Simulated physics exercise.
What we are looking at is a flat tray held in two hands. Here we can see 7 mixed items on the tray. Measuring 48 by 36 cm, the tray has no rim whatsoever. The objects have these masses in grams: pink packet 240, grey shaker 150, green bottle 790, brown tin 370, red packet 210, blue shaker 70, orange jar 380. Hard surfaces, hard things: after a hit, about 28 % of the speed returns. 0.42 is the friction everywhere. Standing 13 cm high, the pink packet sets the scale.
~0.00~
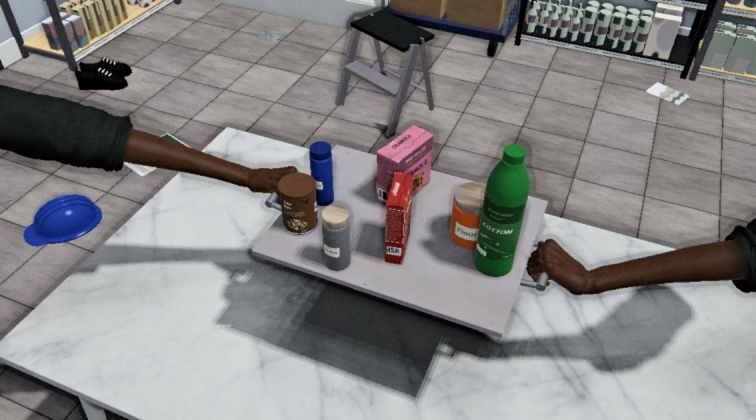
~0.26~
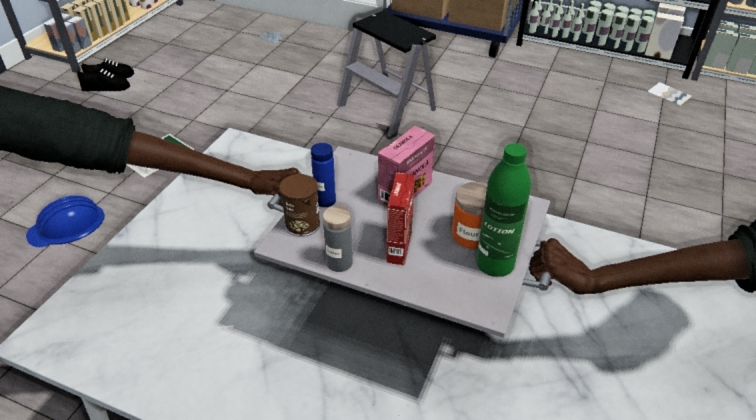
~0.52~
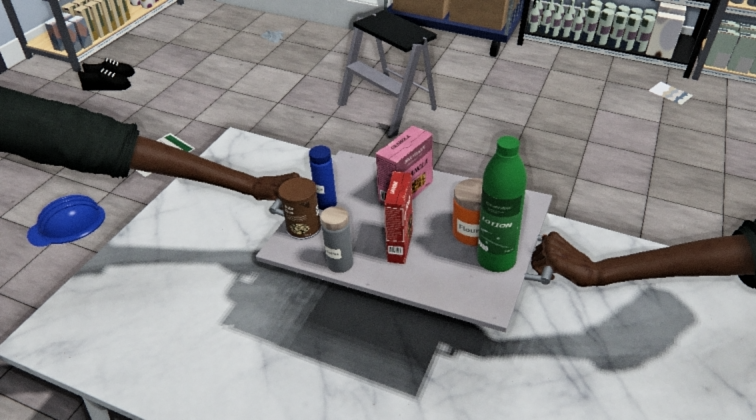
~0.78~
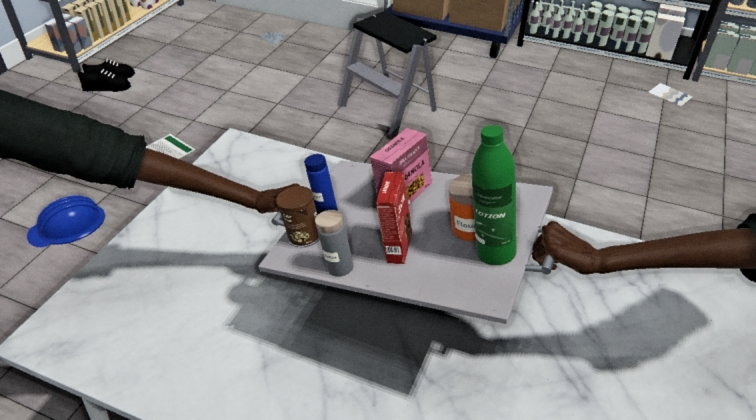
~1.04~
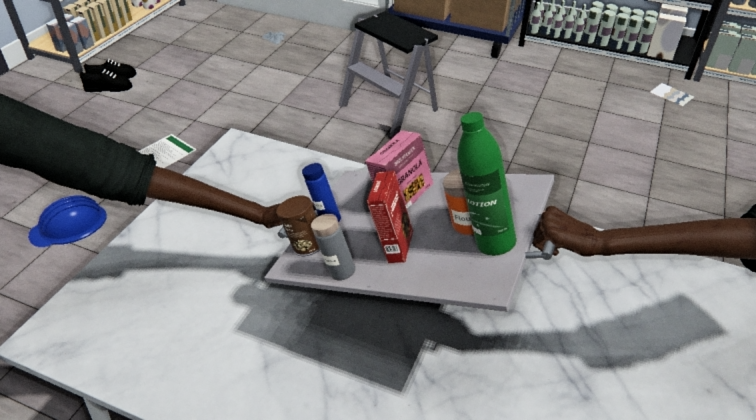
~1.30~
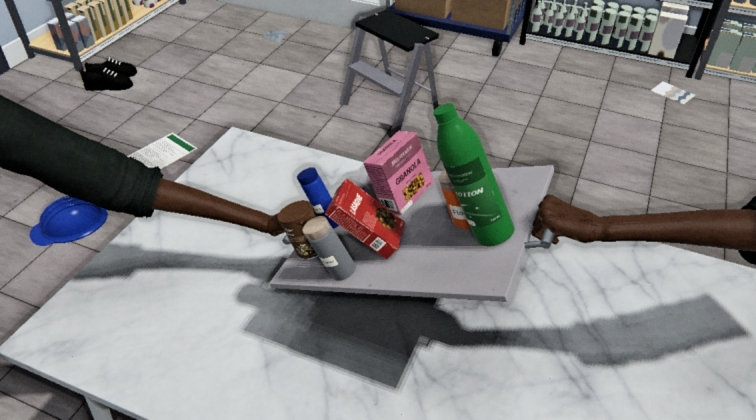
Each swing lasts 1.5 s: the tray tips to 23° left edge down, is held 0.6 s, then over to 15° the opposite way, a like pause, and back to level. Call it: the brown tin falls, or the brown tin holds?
It falls.
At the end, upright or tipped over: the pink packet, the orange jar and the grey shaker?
In the last frame the pink packet remains up, the orange jar remains up and the grey shaker does not stay up.
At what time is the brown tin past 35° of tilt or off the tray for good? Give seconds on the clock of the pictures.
Time: Approximately 1.6 s.
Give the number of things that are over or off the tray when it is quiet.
Total count: 5.
After 1.70 s, tray at 23°, left edge down; grey shaker, brown tin and blue shaker now off the tray; green bottle tipped 72° from how it sat; red packet on its side.
After 2.30 s, tray at 23°, left edge down; green bottle and red packet now off the tray; orange jar slid 23 cm; pink packet slid 10 cm.
After 3.30 s, tray at 10°, right edge down; pink packet slid 17 cm; orange jar slid 29 cm.
At rest (6.2 s), off the tray and tipped over, grey shaker, green bottle, brown tin, red packet and blue shaker; not toppled but over 5 cm from the start, pink packet and orange jar. Seen from the same camera at the end, brown tin near (260, 291).
